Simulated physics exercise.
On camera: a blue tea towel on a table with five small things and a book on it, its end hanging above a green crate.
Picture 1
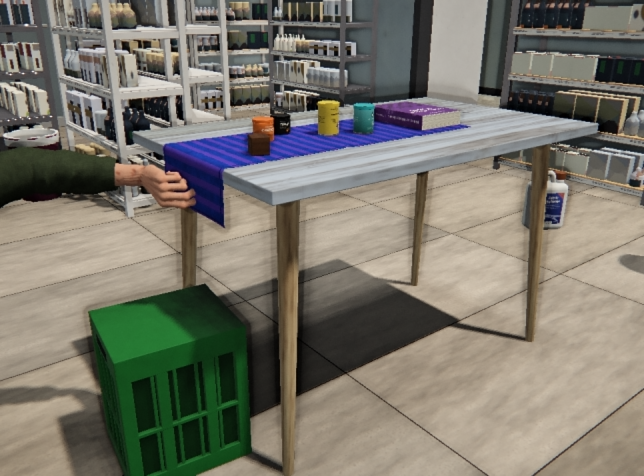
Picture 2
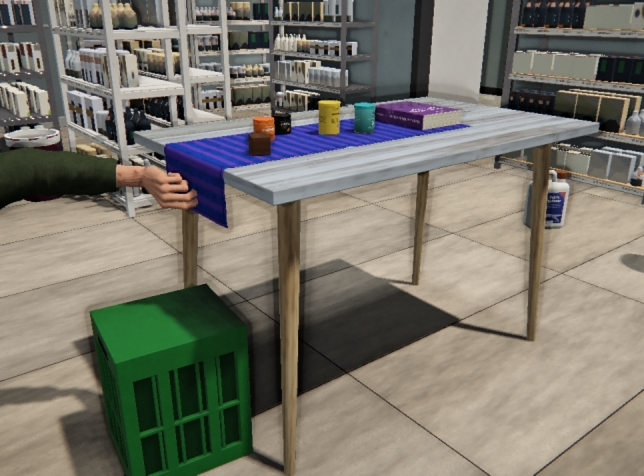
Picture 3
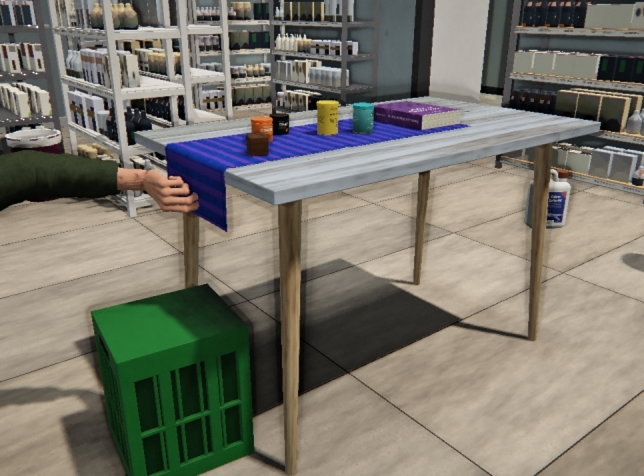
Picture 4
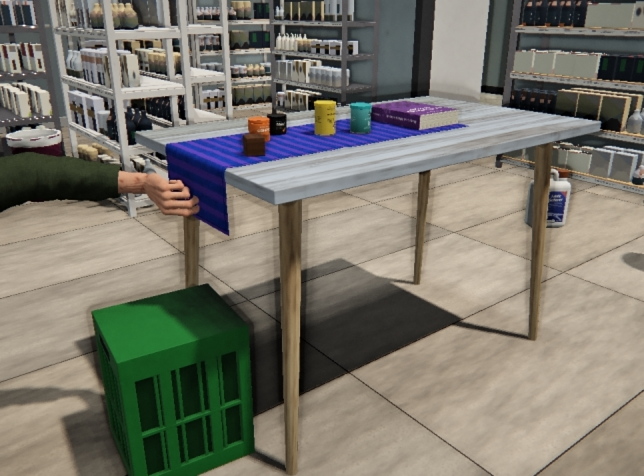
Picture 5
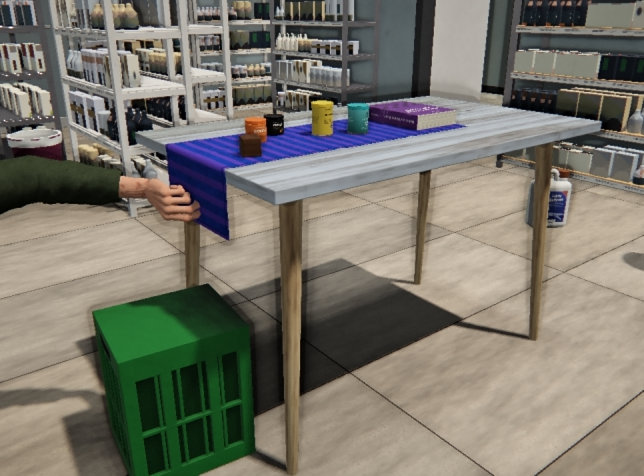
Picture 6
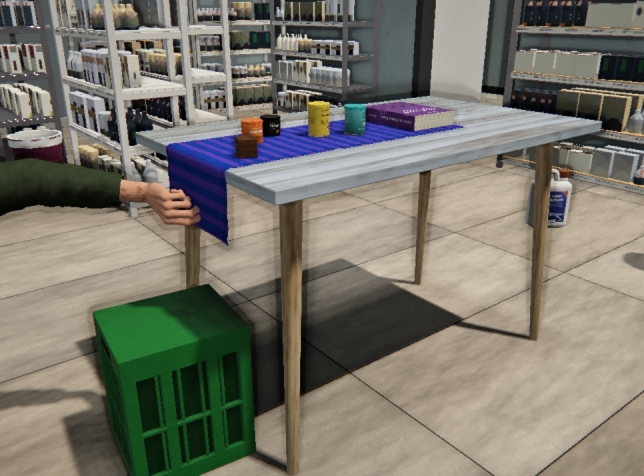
A hand at the left slowly pulled the hanging end of a blue cloth downward over a table's edge above a green crate, and the small colourful containers and purple book on it shifted slightly left.
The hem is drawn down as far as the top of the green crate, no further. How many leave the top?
The answer is two.
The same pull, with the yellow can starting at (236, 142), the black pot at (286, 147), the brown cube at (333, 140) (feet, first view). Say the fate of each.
The yellow can drops off, the black pot drops off, the brown cube does not fall.
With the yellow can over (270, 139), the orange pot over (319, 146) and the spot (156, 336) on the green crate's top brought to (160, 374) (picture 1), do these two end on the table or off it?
The yellow can comes down, the orange pot drops off.
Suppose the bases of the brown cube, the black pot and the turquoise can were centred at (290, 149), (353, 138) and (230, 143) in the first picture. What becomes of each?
The brown cube is carried off; the black pot holds on; the turquoise can tumbles off.
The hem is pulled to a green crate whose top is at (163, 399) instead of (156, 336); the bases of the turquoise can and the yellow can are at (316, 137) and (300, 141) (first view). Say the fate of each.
The turquoise can is carried off, the yellow can tumbles off.
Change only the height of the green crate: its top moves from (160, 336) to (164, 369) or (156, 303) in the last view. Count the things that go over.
Over the edge go 3 and 1.
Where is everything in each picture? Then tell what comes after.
Hem (225, 228); brown cube (259, 135); orange pot (263, 118); black pot (280, 115); yellow can (329, 102); turquoise can (364, 105); top of the crate (156, 336), in the first frame.
Hem (228, 228); brown cube (259, 135), in the second frame.
Hem (227, 232); orange pot (262, 118), in the third frame.
Hem (229, 236); black pot (276, 115); top of the crate (159, 336), in the fourth frame.
Hem (229, 241); yellow can (322, 102), in the fifth frame.
Hem (228, 246); brown cube (246, 137); orange pot (251, 120); black pot (270, 116); yellow can (319, 103); turquoise can (355, 105), in the sixth frame.
A little later, hem near (200, 267); brown cube gone.
Next, hem on the crate; brown cube and orange pot gone.
When it is over, hem on the crate; brown cube and orange pot gone. Over the edge go two.
